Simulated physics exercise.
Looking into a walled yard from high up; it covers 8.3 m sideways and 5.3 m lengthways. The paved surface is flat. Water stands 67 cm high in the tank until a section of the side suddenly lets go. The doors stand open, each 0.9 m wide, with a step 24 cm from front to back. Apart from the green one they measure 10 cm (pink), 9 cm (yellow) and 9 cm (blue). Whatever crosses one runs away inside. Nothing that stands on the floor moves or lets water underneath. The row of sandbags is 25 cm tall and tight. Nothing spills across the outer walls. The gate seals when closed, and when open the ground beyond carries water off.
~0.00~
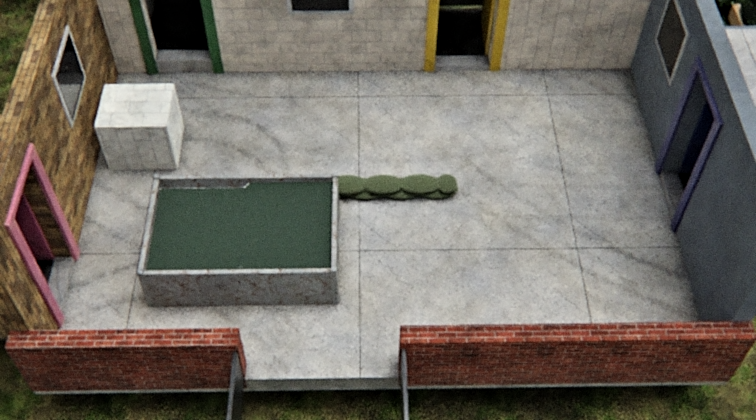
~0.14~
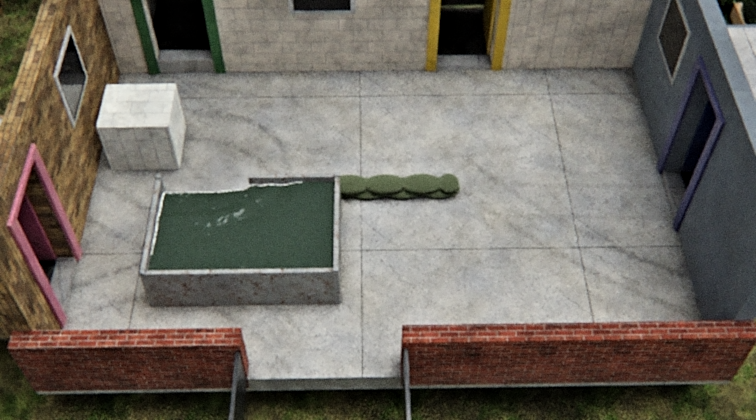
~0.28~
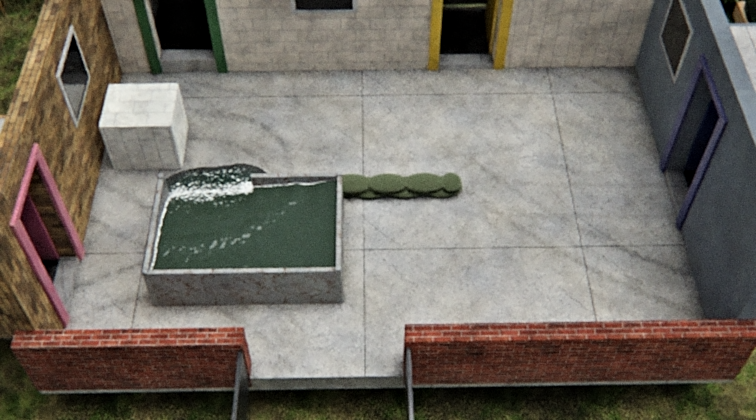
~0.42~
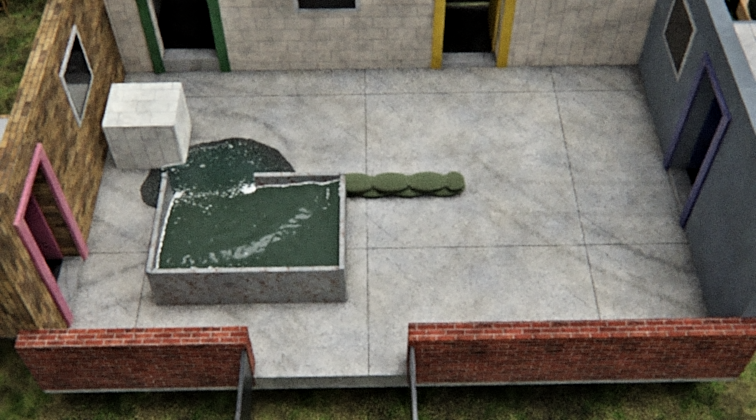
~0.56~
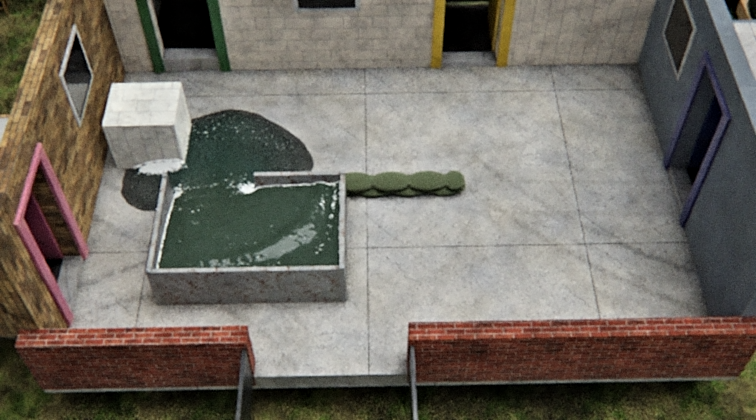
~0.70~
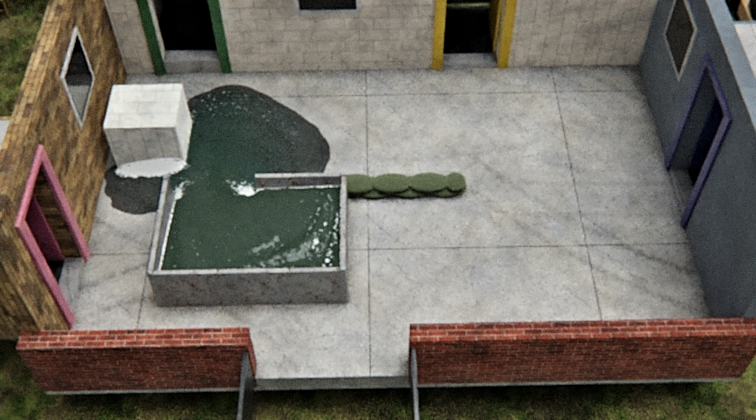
In a walled yard, dark green water in a stone tank stirred, then poured out through its far side and spread across the paving, washing around a pale block and toward the back wall.
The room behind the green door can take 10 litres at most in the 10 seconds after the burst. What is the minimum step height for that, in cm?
About 30 cm.
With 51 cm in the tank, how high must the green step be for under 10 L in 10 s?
Then roughly 22 cm.
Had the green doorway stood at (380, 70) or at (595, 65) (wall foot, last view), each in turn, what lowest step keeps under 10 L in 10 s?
Roughly 8.0 and 9.0 cm.
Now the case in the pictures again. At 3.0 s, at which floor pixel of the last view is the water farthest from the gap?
At about (550, 69).
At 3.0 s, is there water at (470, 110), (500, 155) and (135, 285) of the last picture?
In turn: Under water, not reached, flooded.
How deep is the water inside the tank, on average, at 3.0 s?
Some 26 cm.
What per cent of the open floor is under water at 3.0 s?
About 40 per cent.
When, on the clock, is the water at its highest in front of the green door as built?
Around 1.4 s.
After 1.4 s water covers 20 % of the floor, deepest (42 cm) near (228, 74); 29 cm at the green door, 5 litres in over its 26 cm step.
After 3.0 s water covers 40 % of the floor, deepest (32 cm) near (228, 74); 21 cm at the green door, 22 litres in over its 26 cm step.
After 10.0 s water covers 90 % of the floor, deepest (12 cm) near (704, 292); 6 cm at the green door, 24 litres in over its 26 cm step.
At the green door as built, the water arrived by 0.9 s and peaked near 29 cm at 1.4 s.
Run again over the same 10 s with other heights there, 29 litres in over 25 cm, 4 litres over 33.5 cm. The limit of 10 litres is kept from about 30 cm up.
